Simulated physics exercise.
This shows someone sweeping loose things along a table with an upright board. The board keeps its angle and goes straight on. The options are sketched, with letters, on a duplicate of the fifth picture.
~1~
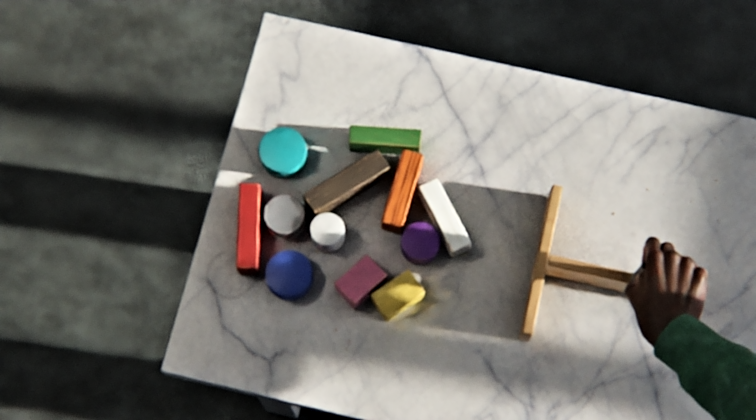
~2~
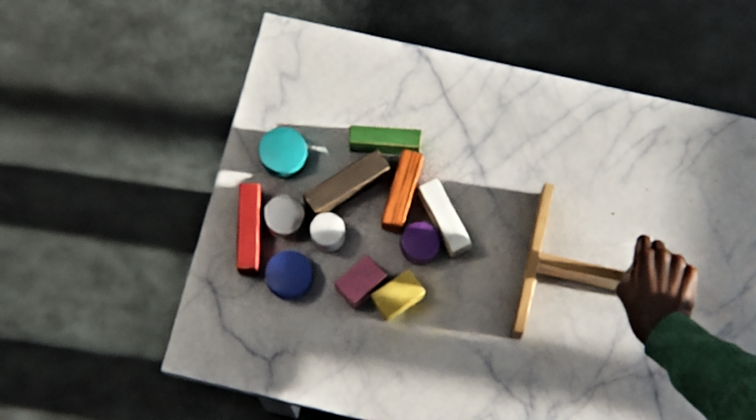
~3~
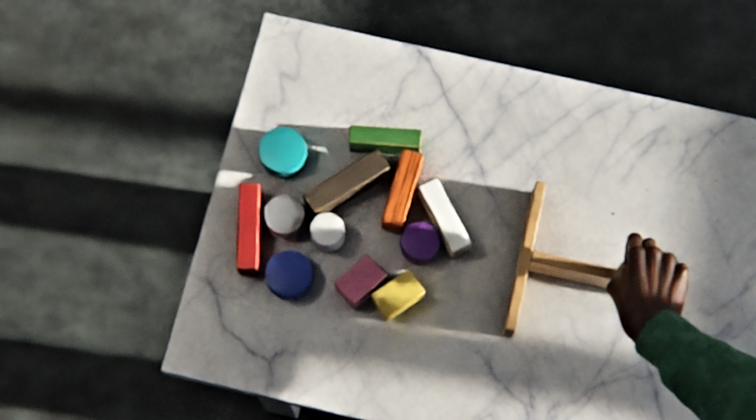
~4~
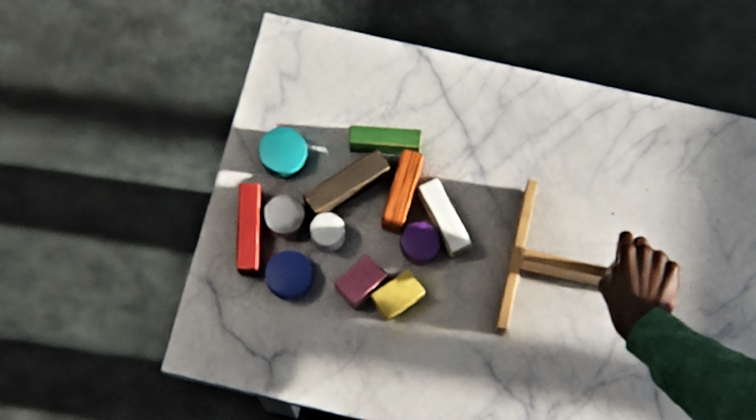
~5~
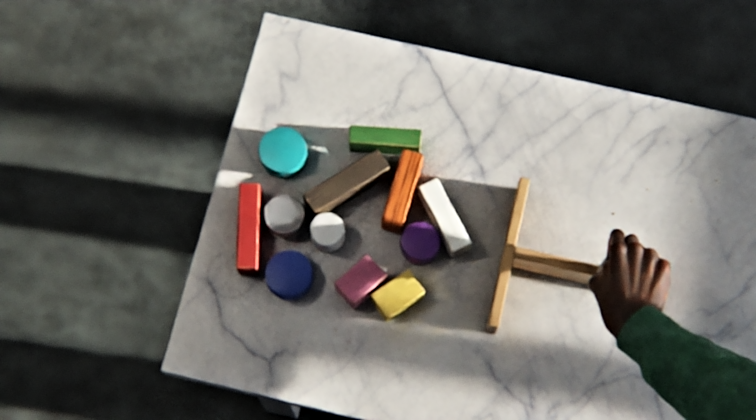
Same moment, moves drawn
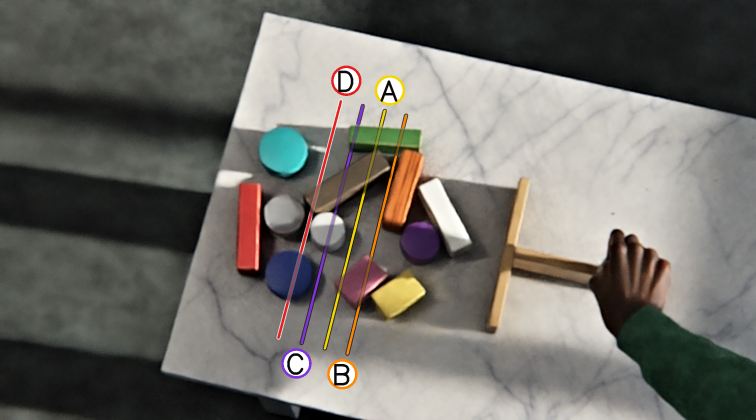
A dark-skinned hand in a green sleeve slides an upright wooden board by its handle slowly leftward across a pale marble table, seen from above by a still camera. Left of the board lie orange, white, brown, green and red sticks, with turquoise, gray, white, blue and purple round pieces and pink and yellow blocks lower down. The board covers a short distance, touching none of them, and they stay still.
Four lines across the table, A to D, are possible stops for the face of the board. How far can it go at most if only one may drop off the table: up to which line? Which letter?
Line D.
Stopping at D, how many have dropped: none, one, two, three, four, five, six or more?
One.
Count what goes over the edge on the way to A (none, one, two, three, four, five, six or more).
By then, none.
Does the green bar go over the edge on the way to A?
No.
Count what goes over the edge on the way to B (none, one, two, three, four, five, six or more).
In all, none.
On the marked copy, A at (356, 226); B at (378, 231); C at (333, 221); D at (311, 216).
Following D. Soon after the start, board (438, 234); yellow block (392, 296); orange stick (395, 188).
Later, board (367, 218); red stick (236, 228); grey tin (268, 221).
In the end, board (314, 206); red stick over the edge; turquoise tin (238, 140); one fallen.
As for the rest, A is within the limit but short; B is within the limit but short; C is within the limit but short.
